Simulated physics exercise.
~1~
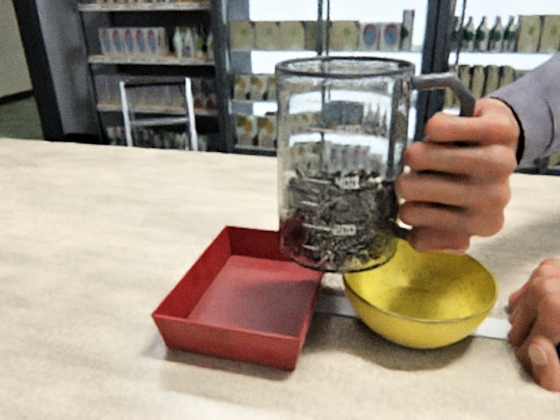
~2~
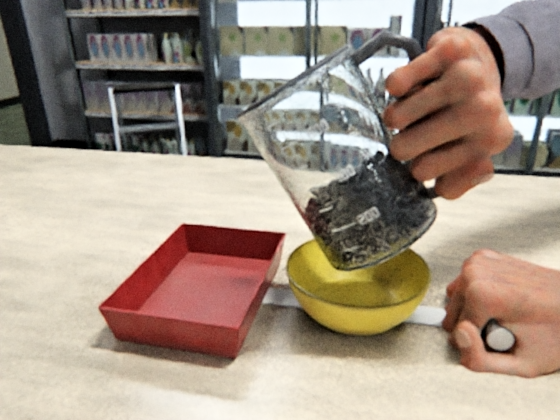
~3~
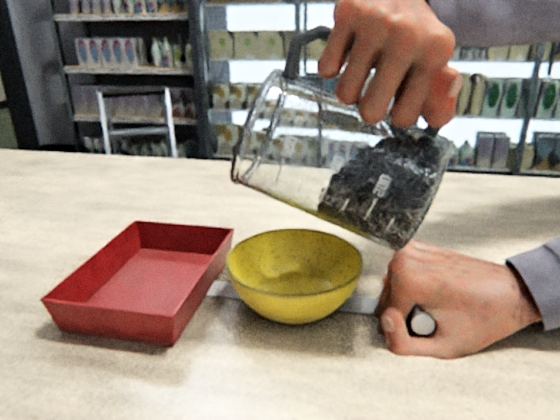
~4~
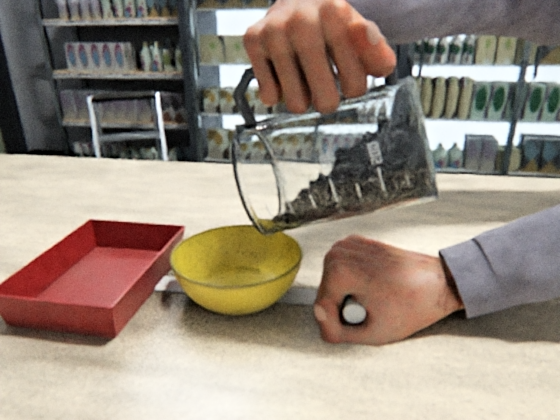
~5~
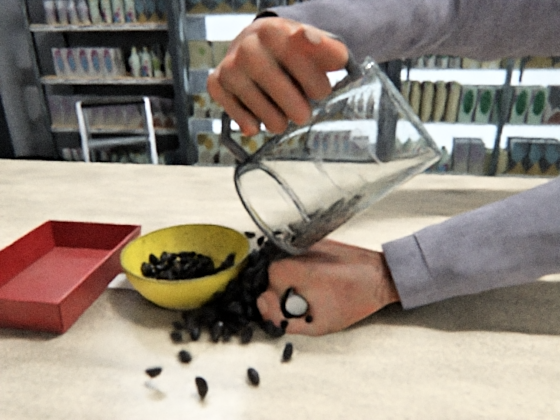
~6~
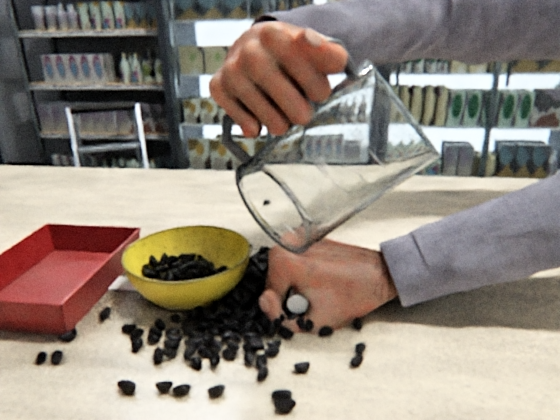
Most of the black beans spilled onto the table when a hand tipped a glass jug over beside a yellow bowl, which slid left with a red tin before the pour; only some landed in the bowl, and the tin stayed empty.
